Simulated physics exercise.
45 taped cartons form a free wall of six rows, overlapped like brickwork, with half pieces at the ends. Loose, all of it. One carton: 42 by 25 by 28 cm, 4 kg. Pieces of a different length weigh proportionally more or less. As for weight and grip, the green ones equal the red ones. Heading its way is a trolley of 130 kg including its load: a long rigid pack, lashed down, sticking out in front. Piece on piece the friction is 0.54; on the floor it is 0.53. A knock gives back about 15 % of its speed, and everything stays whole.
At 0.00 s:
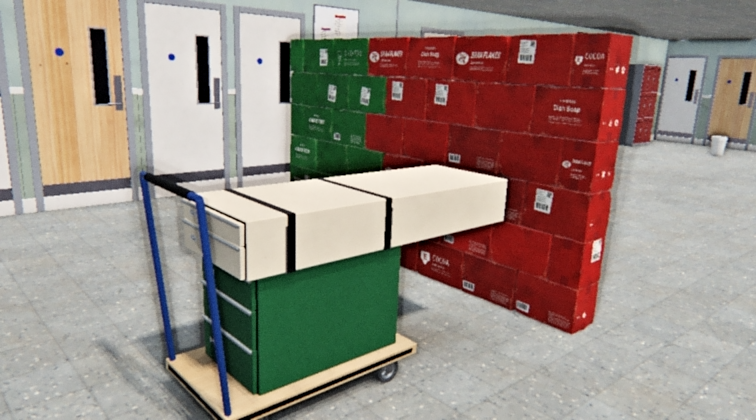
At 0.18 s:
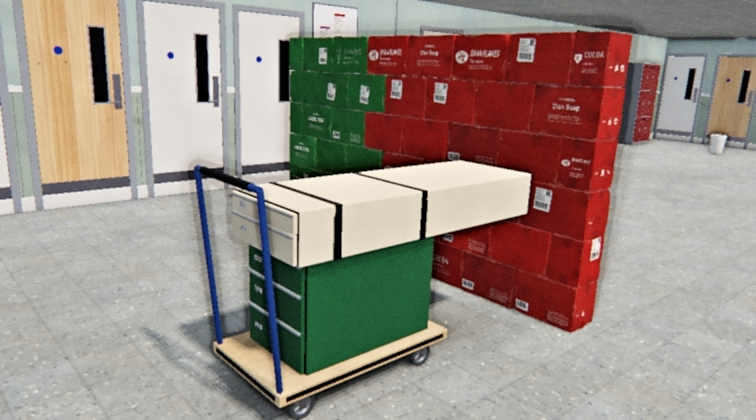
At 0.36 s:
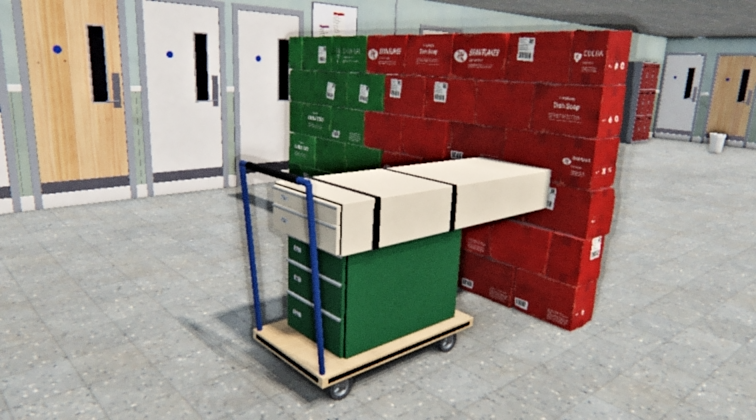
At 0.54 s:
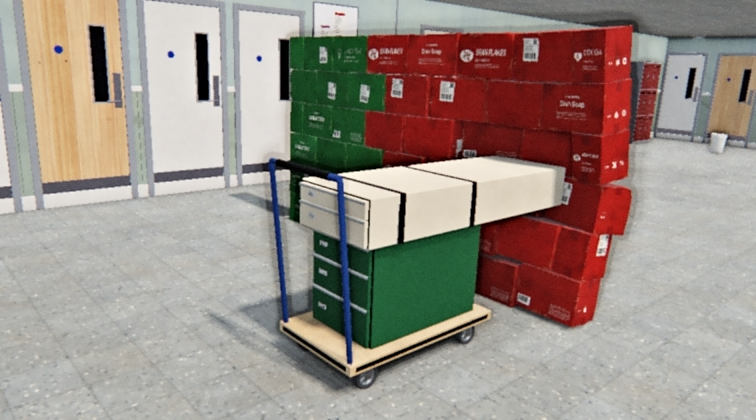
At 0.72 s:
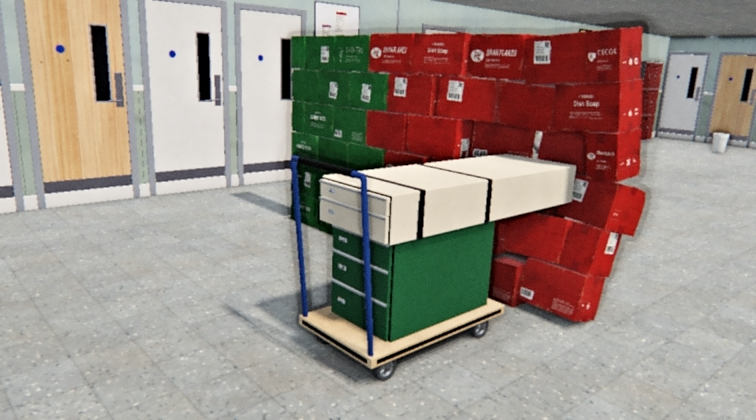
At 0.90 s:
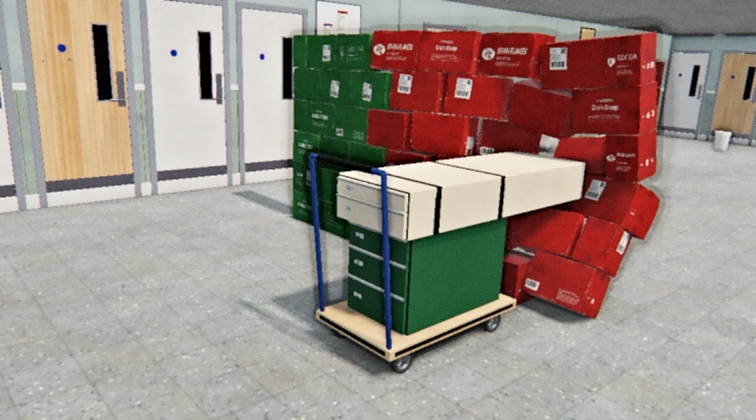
The footage shows a trolley carrying a long pale pack atop a green drawer cabinet rolling rightward into a wall of green and red cartons, the pack's front end pushing into the red side, where cartons shift, tilt and separate.
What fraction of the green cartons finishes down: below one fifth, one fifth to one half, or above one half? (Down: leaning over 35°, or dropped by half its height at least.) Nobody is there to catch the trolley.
I'd bet the downed portion won't reach a fifth.
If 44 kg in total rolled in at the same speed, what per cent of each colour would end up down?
That would leave red at 0 and green at 0 per cent.
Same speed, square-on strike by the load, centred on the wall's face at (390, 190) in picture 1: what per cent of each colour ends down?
That hit would leave red at 60 and green at 30 per cent down.
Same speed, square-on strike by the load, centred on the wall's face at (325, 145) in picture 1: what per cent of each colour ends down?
That would leave red at 0 % and green at 80 %.
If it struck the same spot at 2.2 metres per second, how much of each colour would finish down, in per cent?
Red 50%, green 0%.
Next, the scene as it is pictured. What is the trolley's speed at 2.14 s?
The trolley is doing roughly 0.1 m/s at that moment.
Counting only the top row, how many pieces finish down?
The number is 5.
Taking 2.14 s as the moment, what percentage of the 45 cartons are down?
45 percent by then.
Around 1.10 s, load 50 cm past the wall's line, still rolling; none of the 18 green cartons down (11 of 45 in all colours); top green carton unmoved; top red carton tipped 22°, 21 cm lower.
Around 1.46 s, load 64 cm past the wall's line, still rolling; none of the 18 green cartons down (14 of 45 in all colours); top green carton unmoved; top red carton tipped 57°, 85 cm lower.
Around 2.14 s, load 75 cm past the wall's line, still rolling; none of the 18 green cartons down (20 of 45 in all colours); top green carton unmoved; top red carton on its side.
Finally (3.6 s), load 75 cm past the wall's line, stopped; none of the 18 green cartons down (20 of 45 in all colours); top green carton unmoved; top red carton on its side. That is 0 per cent. Seen by the last camera, middles, top green carton near (311, 52).
